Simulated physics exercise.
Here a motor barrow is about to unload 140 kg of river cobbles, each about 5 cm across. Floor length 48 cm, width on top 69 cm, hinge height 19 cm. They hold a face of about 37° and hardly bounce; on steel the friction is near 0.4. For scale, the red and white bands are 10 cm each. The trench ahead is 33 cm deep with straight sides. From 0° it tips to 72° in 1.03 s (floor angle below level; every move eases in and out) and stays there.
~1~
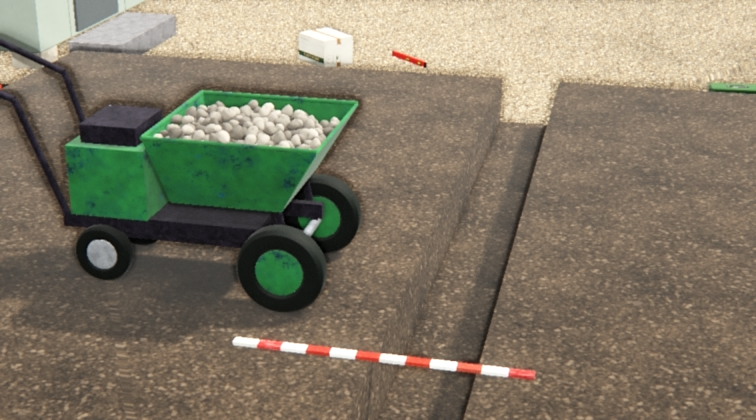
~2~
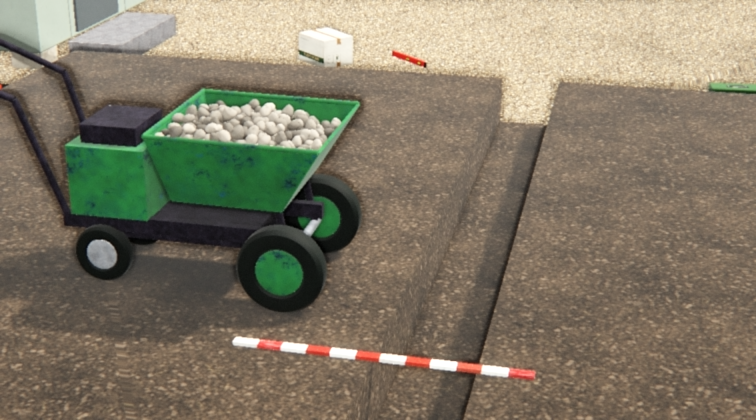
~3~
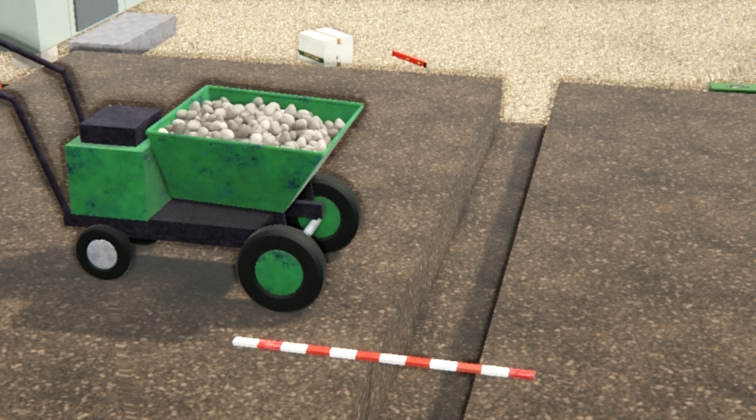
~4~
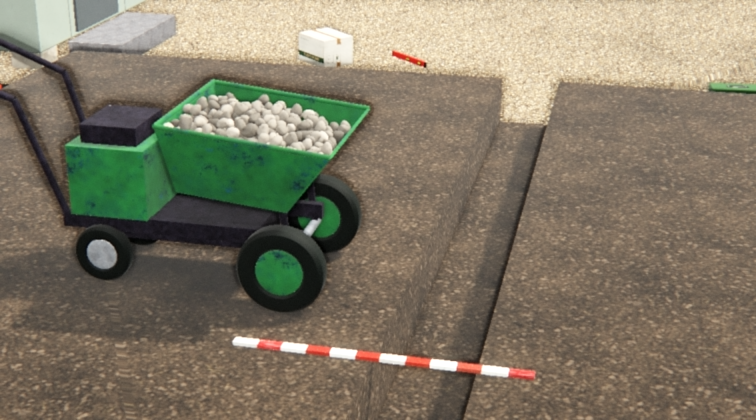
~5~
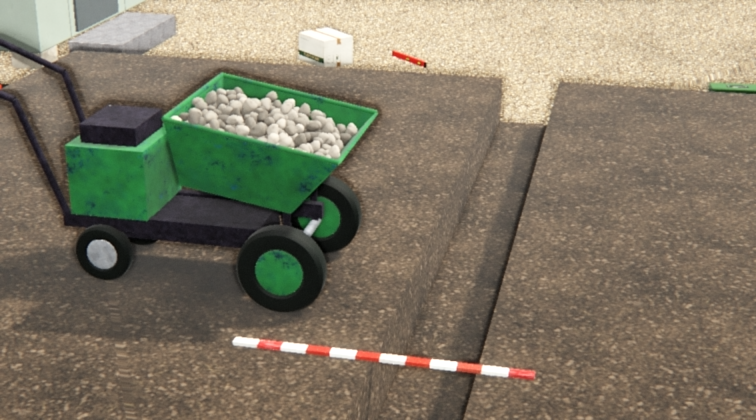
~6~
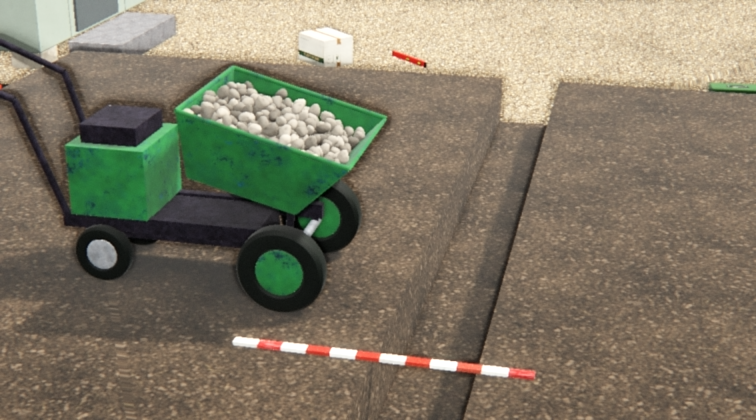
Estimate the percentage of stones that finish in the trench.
Some 89 per cent of it.
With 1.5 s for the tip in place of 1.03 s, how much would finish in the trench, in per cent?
Then about 95 per cent.
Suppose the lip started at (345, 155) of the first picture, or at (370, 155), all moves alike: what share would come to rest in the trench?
About 60 and 45 per cent.
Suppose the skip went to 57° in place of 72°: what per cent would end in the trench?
In that case some 40 per cent.
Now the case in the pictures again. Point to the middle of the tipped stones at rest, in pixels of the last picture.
Near (461, 342).
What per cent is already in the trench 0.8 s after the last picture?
About 35 per cent by then.
Then, 0.5 s after the last picture the floor is at 61°, 100 % in the skip; the foremost stones are at (426, 228).
Then, 0.8 s after the last picture the floor is at 72°, 62 % in the skip, 33 % in the trench, 5 % past the trench; the foremost stones are at (536, 298).
Then, 1.2 s after the last picture the floor is at 72°, 32 % in the skip, 56 % in the trench, 12 % past the trench; the foremost stones are at (642, 299).
Then, 3.1 s after the last picture the floor is at 72°, 0 % in the skip, 89 % in the trench, 11 % past the trench; the foremost stones are at (720, 290).
